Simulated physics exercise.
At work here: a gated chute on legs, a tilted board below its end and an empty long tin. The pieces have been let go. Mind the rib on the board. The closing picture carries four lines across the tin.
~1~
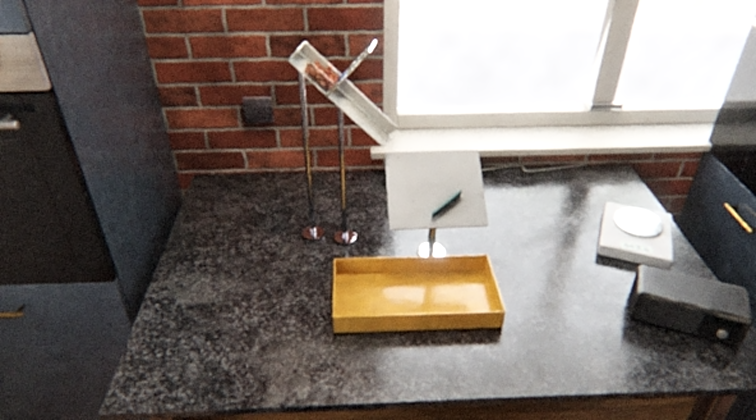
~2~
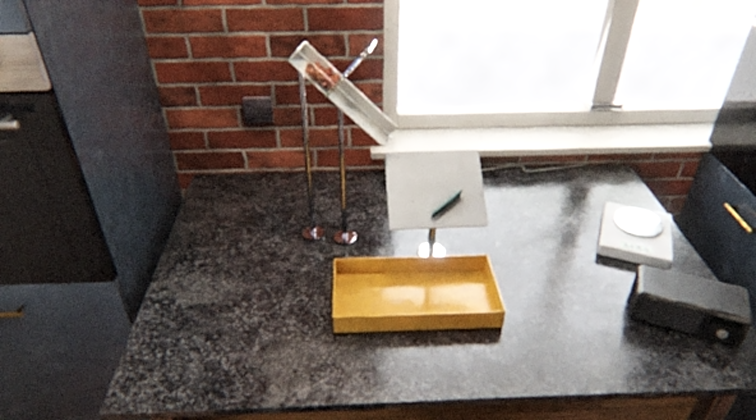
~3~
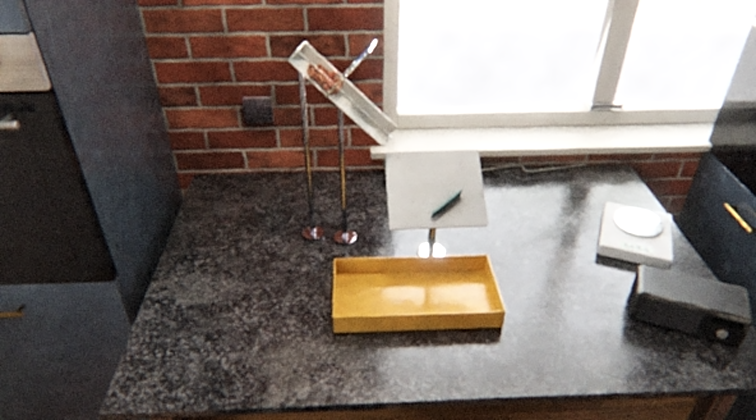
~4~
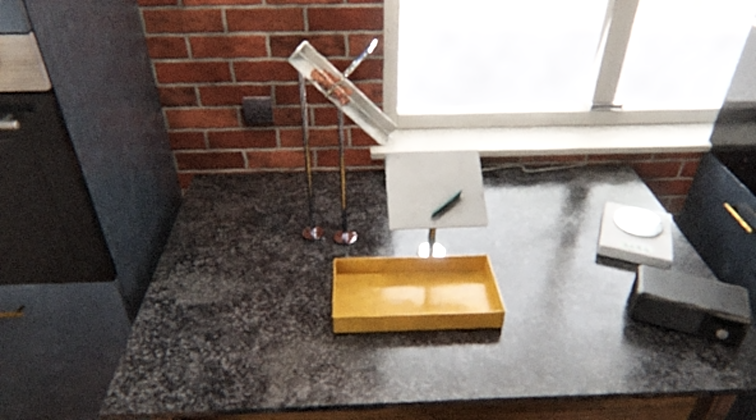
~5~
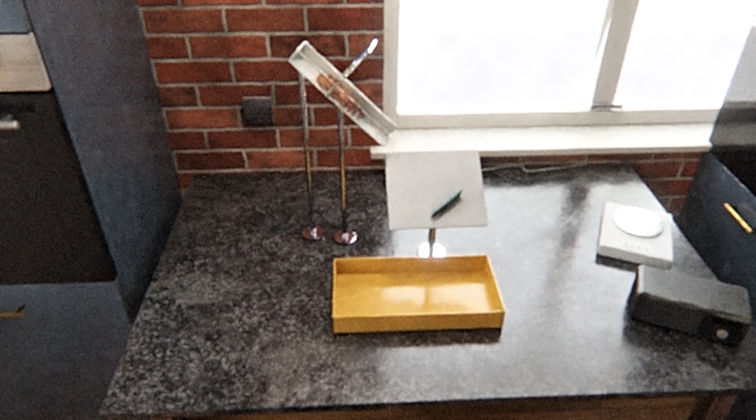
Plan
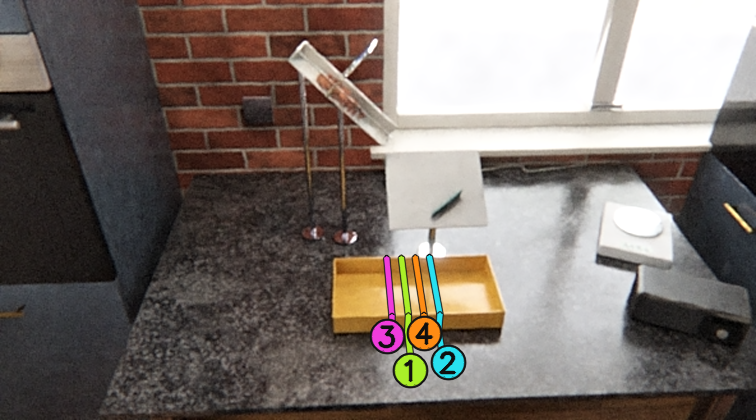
On a dark speckled countertop against a brick wall, small reddish-brown pieces slide a short way down a clear sloping chute on thin legs, above a tilted white board with a dark rib and an empty yellow tin.
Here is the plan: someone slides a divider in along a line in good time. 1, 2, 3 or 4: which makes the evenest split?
The answer is line 4.
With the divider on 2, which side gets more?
Left.
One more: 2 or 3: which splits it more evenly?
That would be 2.
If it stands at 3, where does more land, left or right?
Right.
On the marked copy, line 1 crosses the front rim at (408, 314); line 2 crosses the front rim at (439, 313); line 3 crosses the front rim at (391, 315); line 4 crosses the front rim at (423, 314).
With 1, of what is caught, a small part on the left of the divider, nearly all on the right.
With 2, of what is caught, most on the left of the divider, a small part on the right.
With 3, of what is caught, none on the left of the divider, all on the right.
With 4, of what is caught, about half on the left of the divider, about half on the right.
